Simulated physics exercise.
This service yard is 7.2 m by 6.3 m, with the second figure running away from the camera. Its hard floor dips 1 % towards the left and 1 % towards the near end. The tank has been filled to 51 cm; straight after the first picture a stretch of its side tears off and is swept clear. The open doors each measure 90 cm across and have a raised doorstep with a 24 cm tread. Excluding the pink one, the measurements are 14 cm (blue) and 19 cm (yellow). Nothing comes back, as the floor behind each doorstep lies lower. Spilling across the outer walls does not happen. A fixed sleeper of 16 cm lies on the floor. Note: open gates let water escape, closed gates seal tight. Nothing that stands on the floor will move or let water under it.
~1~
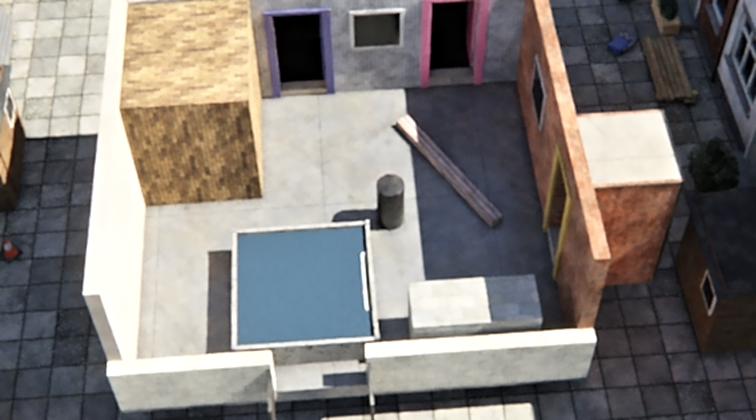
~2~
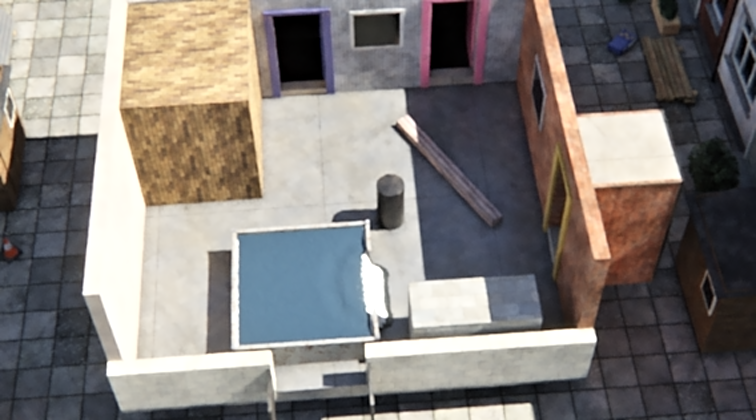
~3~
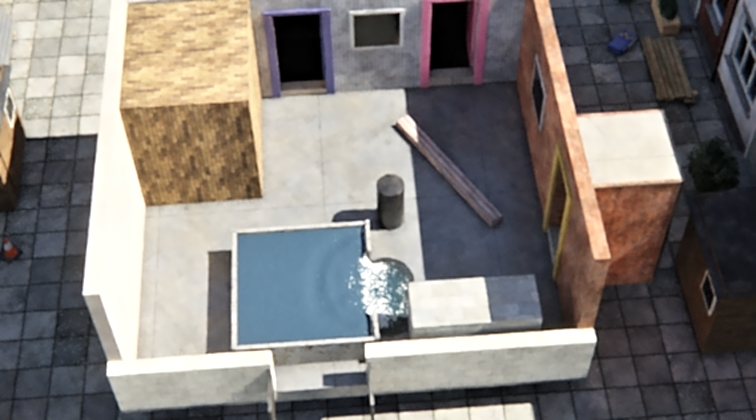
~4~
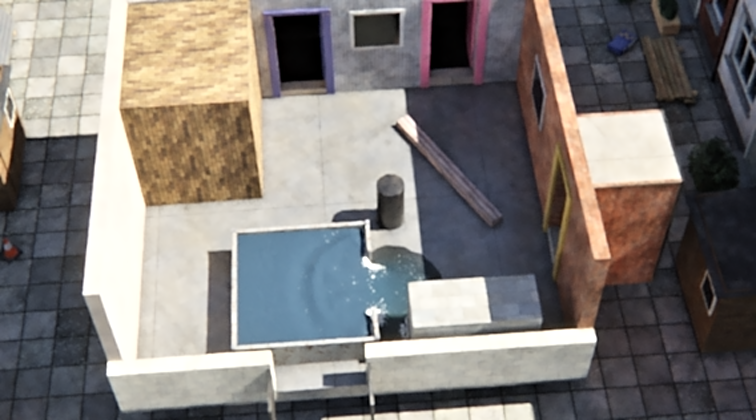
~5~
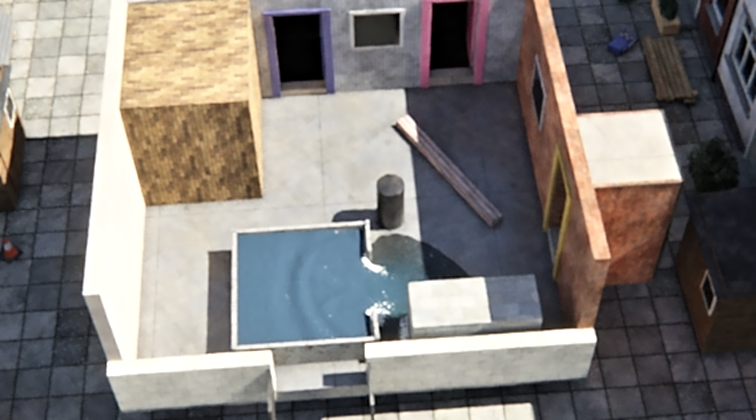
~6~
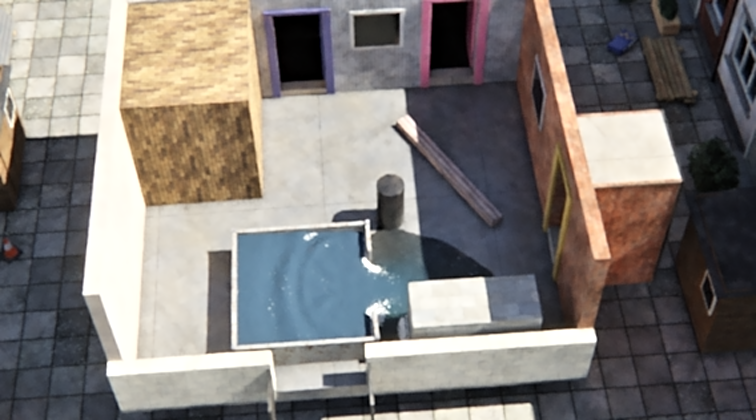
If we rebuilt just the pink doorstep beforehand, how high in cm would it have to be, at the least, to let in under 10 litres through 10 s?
I would say 9 cm at minimum.
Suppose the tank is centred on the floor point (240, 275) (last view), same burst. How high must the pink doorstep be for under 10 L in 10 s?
5.5 cm, give or take.
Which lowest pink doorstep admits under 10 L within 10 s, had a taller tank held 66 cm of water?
Something near 12.5 cm should do.
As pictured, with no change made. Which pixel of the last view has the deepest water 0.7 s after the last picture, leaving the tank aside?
Around (405, 322).
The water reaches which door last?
The blue door comes last.
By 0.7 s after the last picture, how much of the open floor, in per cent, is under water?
About 20 per cent.
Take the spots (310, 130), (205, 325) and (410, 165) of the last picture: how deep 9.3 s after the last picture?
I'd read roughly 12, 1 and 5 cm there.
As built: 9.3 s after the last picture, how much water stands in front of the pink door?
About 6.0 centimetres deep.
Then, 0.7 s after the last picture water covers 20 % of the floor, deepest (29 cm) near (405, 322); it has not reached the pink door.
Then, 2.3 s after the last picture water covers 40 % of the floor, deepest (28 cm) near (544, 267); it has not reached the pink door.
Then, 9.3 s after the last picture water covers 85 % of the floor, deepest (14 cm) near (263, 131); 6 cm at the pink door, 0 litres in over its 22 cm doorstep.
At the pink door as built, the water peaked near 12 cm, 4.3 s after the last picture.
Run again over the same 10 s with other heights there, 23 litres in over 7.5 cm, 4 litres over 10 cm. The limit of 10 litres is kept from about 9 cm up.
